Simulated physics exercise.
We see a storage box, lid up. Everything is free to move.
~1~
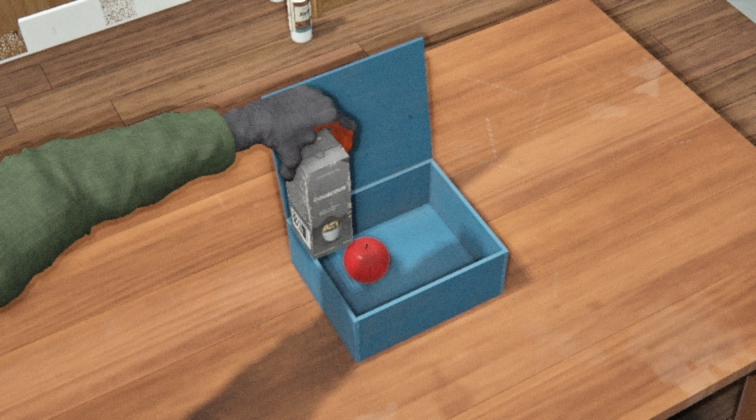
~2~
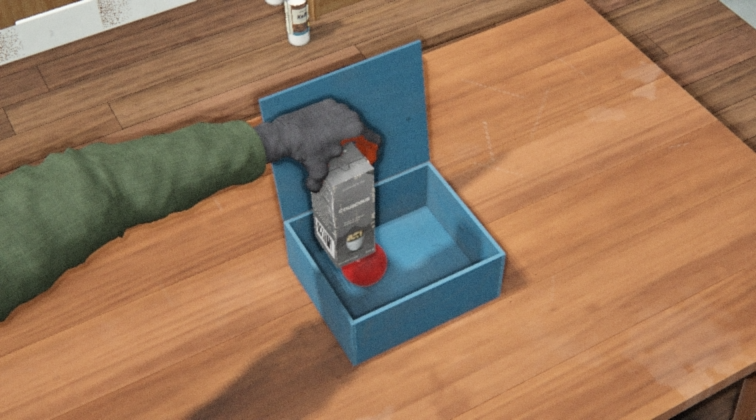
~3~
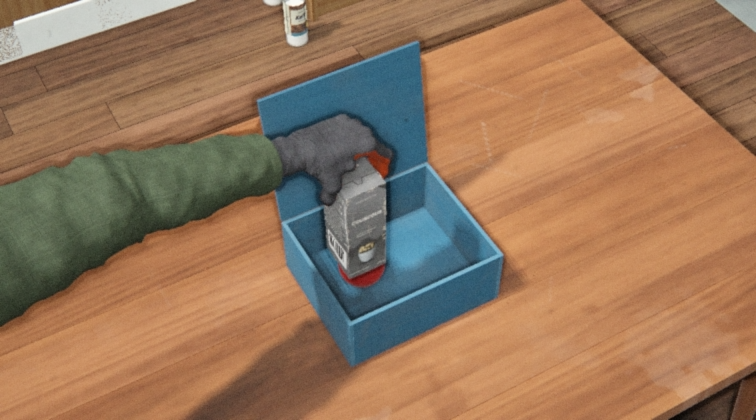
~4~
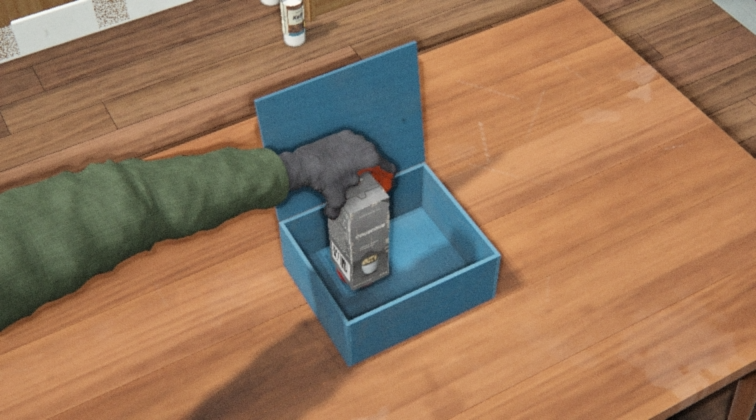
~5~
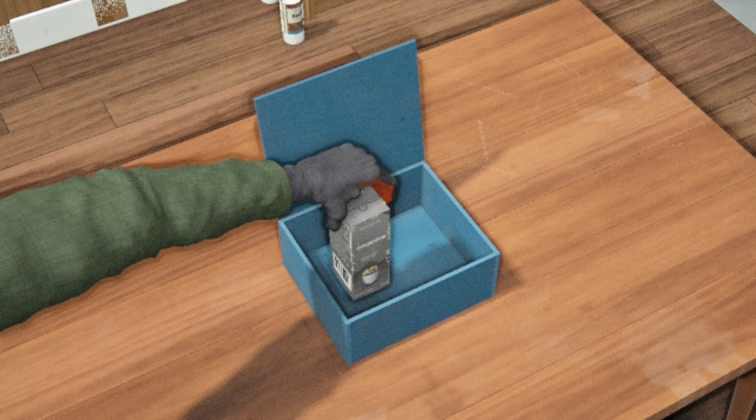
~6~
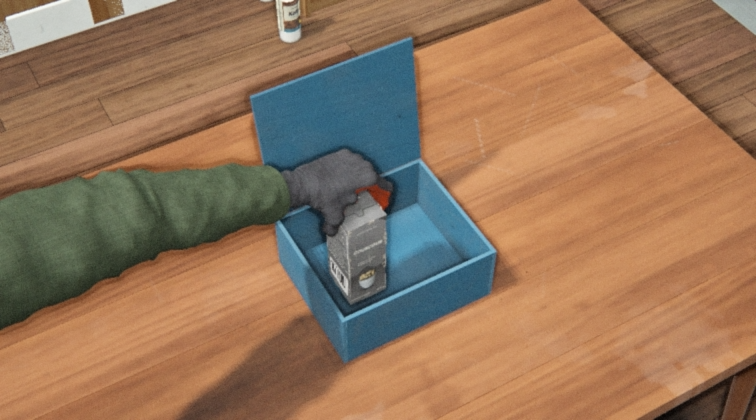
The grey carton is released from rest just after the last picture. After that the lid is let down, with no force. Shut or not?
In the end the lid stays ajar.
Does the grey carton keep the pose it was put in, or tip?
It stays as placed.
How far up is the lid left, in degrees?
About 30°.
Then, 1.10 s after the last picture, lid starting down; grey carton slid about its own width near (367, 281); red apple rolled a little.
Then, 1.90 s after the last picture, lid 39° above the rim; grey carton slid about its own width near (367, 281); red apple rolled a little.
At rest, lid 29° above the rim; moved from the start, grey carton; red apple in place. Seen from the same camera at the end, grey carton near (368, 281).
